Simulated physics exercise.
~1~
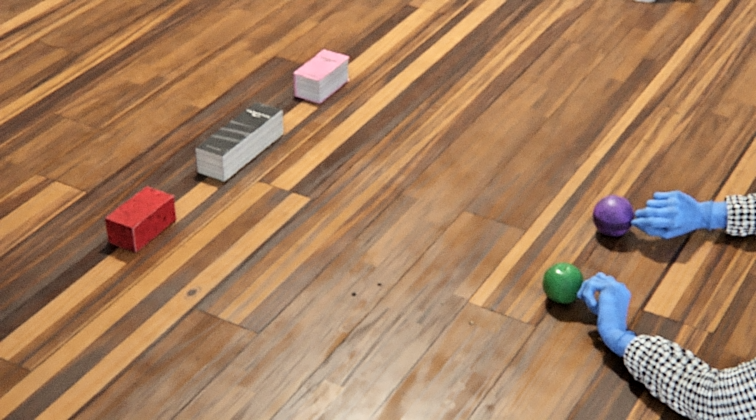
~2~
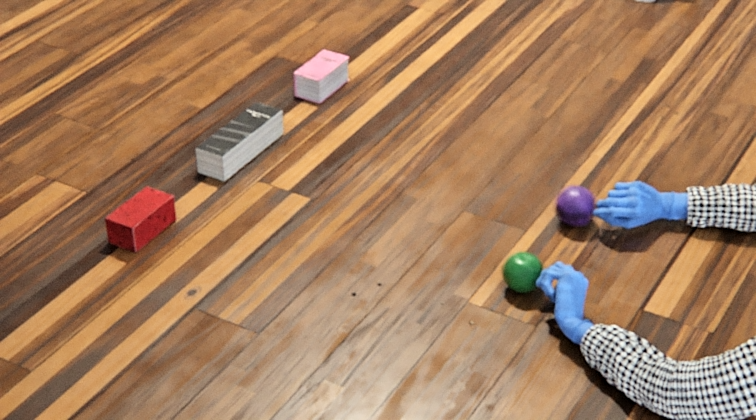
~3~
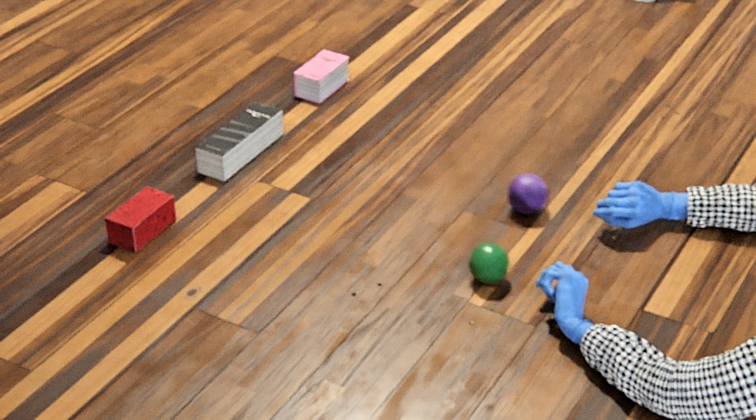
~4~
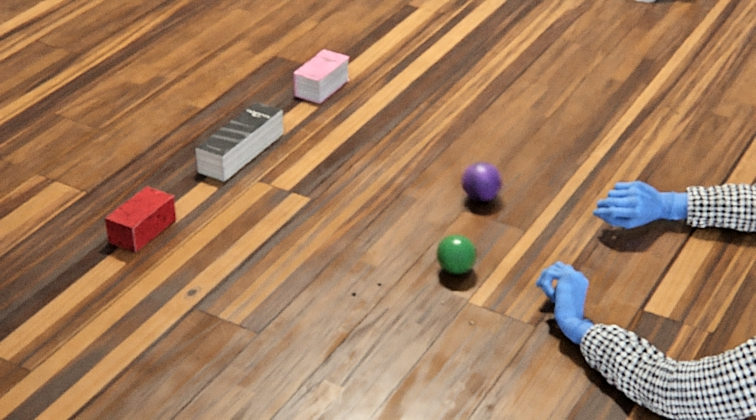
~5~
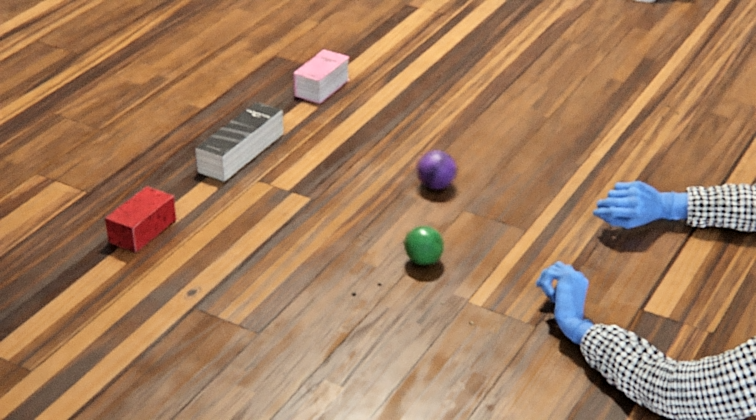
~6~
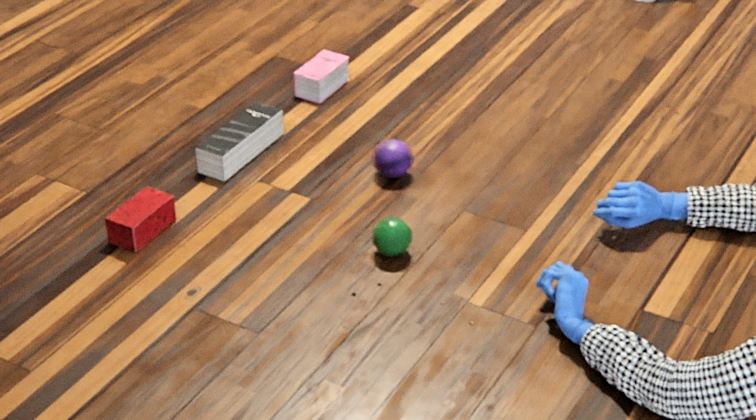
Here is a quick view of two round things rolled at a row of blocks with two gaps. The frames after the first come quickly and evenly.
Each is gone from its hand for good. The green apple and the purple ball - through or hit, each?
Calls: Green apple: Through; purple ball: Hit.
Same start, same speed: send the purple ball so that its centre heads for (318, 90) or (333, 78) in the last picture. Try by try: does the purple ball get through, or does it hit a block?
On the first target it is held back; on the second it is held back.
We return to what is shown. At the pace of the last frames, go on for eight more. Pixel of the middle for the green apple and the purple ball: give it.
(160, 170) and (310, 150).
Then, 0.58 s on from there, green apple heading on near (117, 163); purple ball coming back near (314, 151).
In the end, the green apple rolls through; the purple ball bounces off.
